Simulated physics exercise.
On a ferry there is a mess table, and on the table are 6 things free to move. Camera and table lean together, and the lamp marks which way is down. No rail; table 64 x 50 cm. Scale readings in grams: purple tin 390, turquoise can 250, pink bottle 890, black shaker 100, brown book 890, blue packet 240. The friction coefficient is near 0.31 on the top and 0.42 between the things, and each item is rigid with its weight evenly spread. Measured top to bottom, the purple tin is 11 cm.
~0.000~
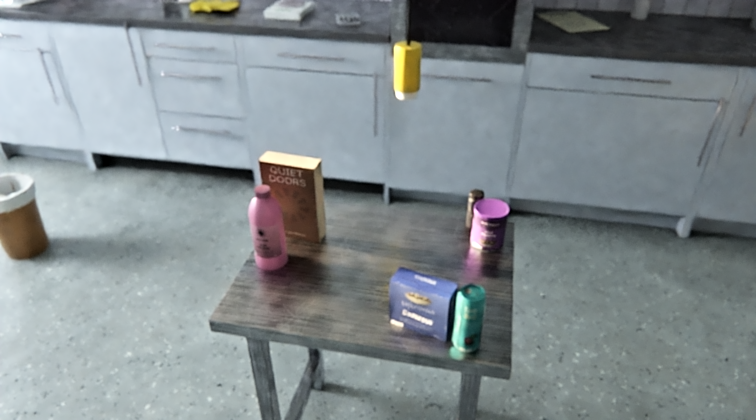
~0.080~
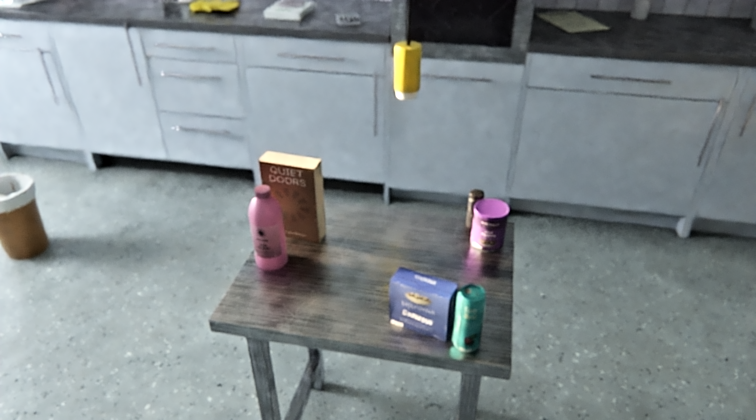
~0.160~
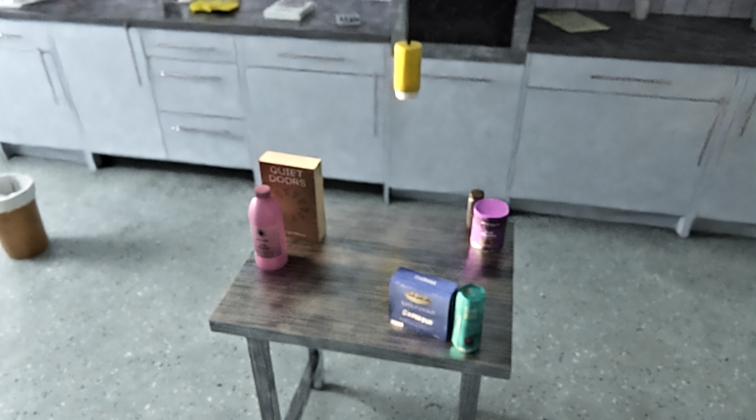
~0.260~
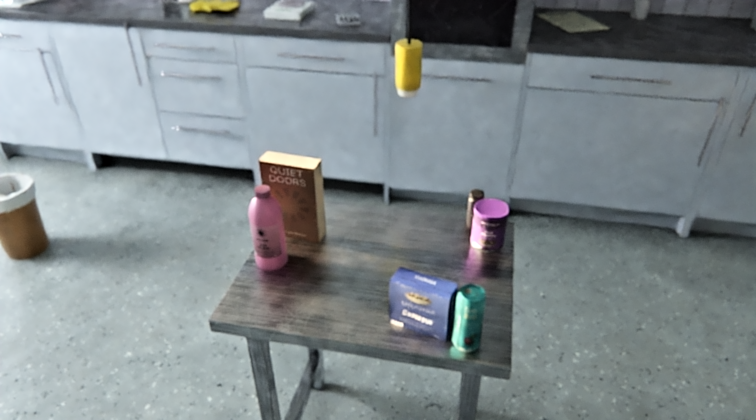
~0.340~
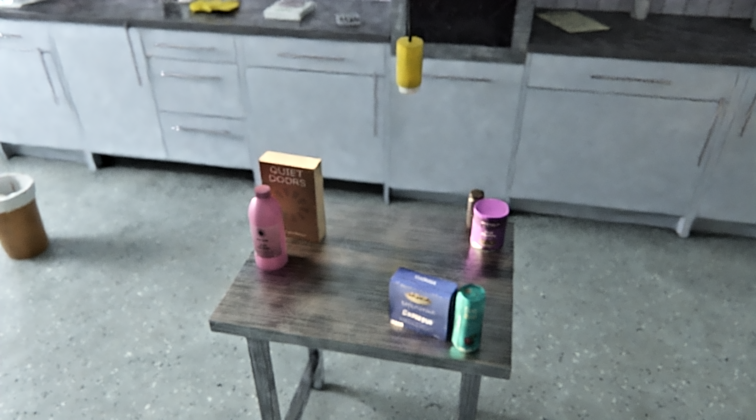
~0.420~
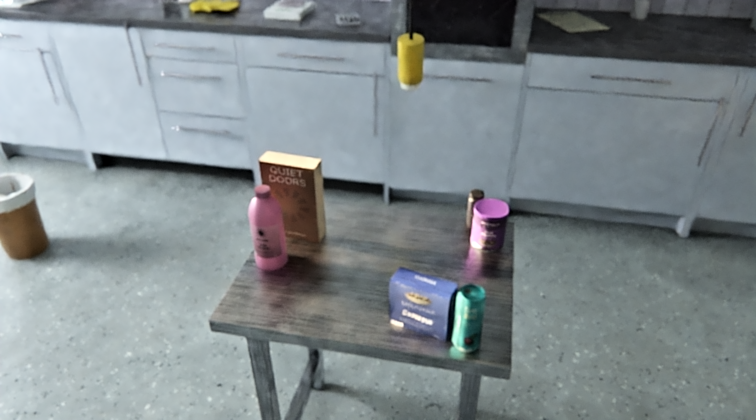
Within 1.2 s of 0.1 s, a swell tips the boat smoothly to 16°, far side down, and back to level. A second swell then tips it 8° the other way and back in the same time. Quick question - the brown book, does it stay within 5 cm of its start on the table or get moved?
I'd say it gets away.
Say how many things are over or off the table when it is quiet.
The count is 1.
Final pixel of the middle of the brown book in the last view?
At roughly (342, 316).
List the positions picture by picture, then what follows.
Boat level; brown book (294, 198); purple tin (490, 225), in the first picture.
Boat level; pink bottle (267, 227); black shaker (475, 209), in the second picture.
Boat level; blue packet (422, 304); purple tin (490, 225), in the third picture.
Floor tilted 3°, far side down; turquoise can (469, 320); pink bottle (267, 227), in the fourth picture.
Floor tilted 6°, far side down; black shaker (475, 209); blue packet (422, 304), in the fifth picture.
Floor tilted 9°, far side down; brown book (294, 198); purple tin (490, 225), in the sixth picture.
Around 1.12 s, floor tilted 3°, far side down; brown book on its side near (319, 194).
Around 1.52 s, floor tilted 2°, near side down; brown book now off the table.
Finally (3.0 s), off the table, brown book; the other 5 still in place (within 5 cm). In the last view, brown book near (342, 316).
